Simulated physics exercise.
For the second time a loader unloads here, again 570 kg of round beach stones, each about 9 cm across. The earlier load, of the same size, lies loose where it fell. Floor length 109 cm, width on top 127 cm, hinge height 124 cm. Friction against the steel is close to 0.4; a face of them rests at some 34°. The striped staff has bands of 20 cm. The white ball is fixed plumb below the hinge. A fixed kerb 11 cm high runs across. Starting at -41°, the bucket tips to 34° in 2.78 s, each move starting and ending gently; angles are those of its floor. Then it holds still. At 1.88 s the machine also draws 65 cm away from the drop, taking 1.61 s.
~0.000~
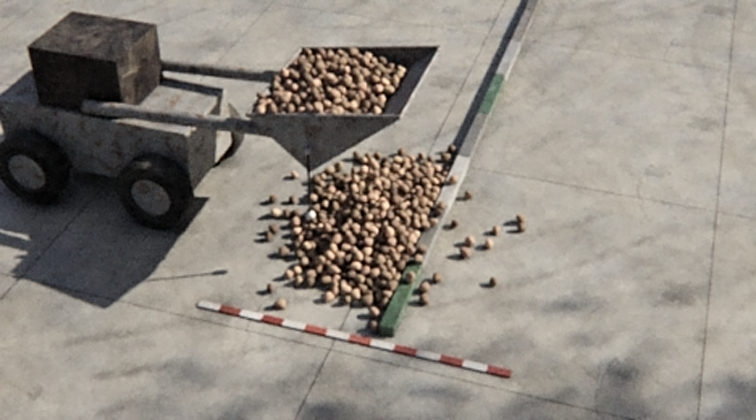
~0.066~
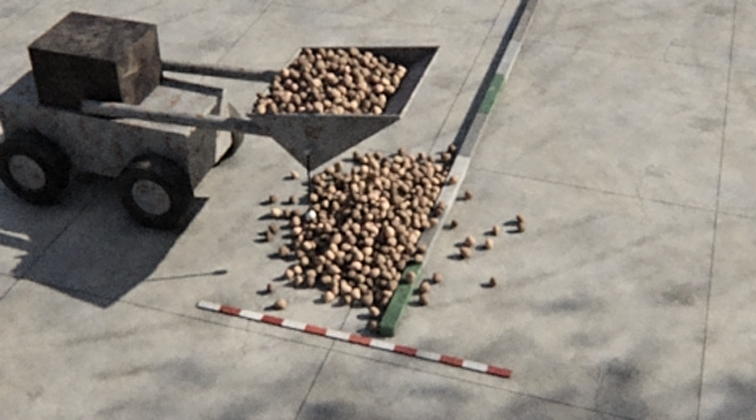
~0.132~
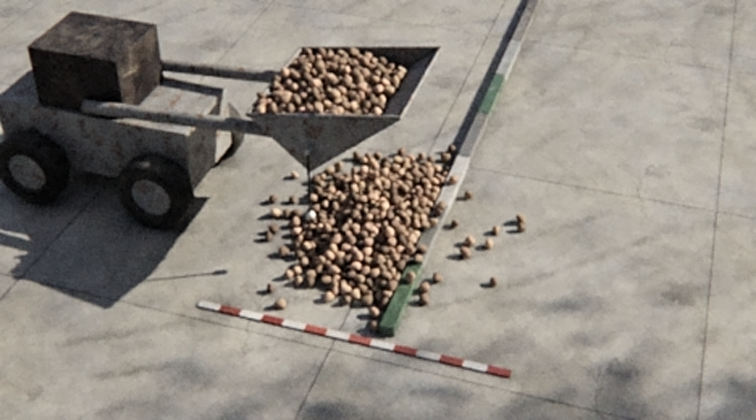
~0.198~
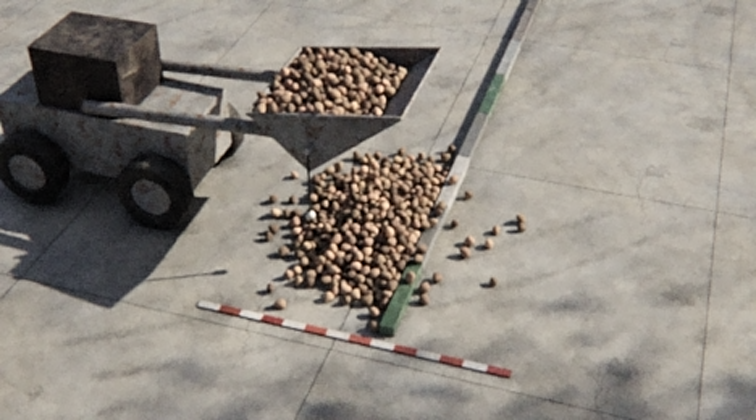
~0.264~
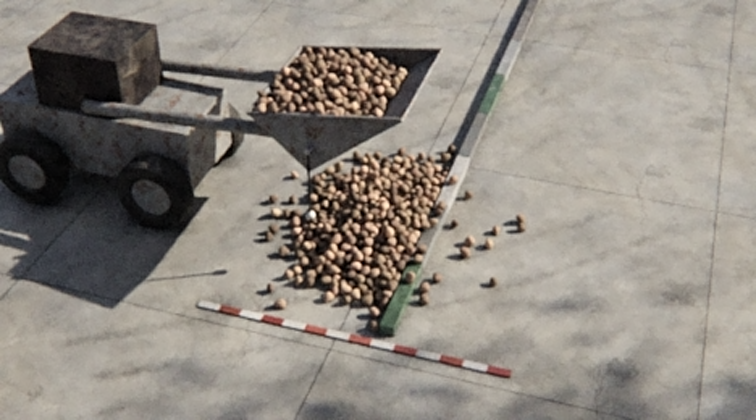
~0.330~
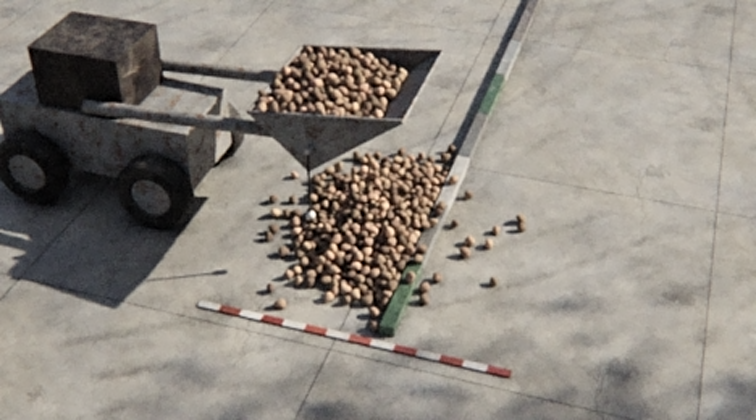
On a concrete floor, a loader's bucket of round stones barely moves above a loose pile.
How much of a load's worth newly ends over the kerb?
About 48 per cent.
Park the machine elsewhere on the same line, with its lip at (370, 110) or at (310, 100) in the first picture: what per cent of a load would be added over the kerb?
First some 25, then 0 per cent.
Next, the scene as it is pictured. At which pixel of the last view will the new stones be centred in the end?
Their middle is at about (433, 224).
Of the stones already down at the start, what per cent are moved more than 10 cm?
About 5 per cent.
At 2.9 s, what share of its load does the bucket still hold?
Roughly 10 per cent is still inside.
After 2.1 s the floor is at 22°; in per cent of one load, 95 in the bucket, 103 on this side of the kerb, 2 over the kerb; the foremost stones are at (487, 246).
After 2.9 s the floor is at 34°; in per cent of one load, 9 in the bucket, 150 on this side of the kerb, 41 over the kerb; the foremost stones are at (525, 262).
After 3.9 s the floor is at 34°; in per cent of one load, 0 in the bucket, 151 on this side of the kerb, 50 over the kerb; the foremost stones are at (581, 274).
After 6.8 s the floor is at 34°; in per cent of one load, 0 in the bucket, 151 on this side of the kerb, 50 over the kerb; the foremost stones are at (582, 274). Net gain over the kerb, 48.
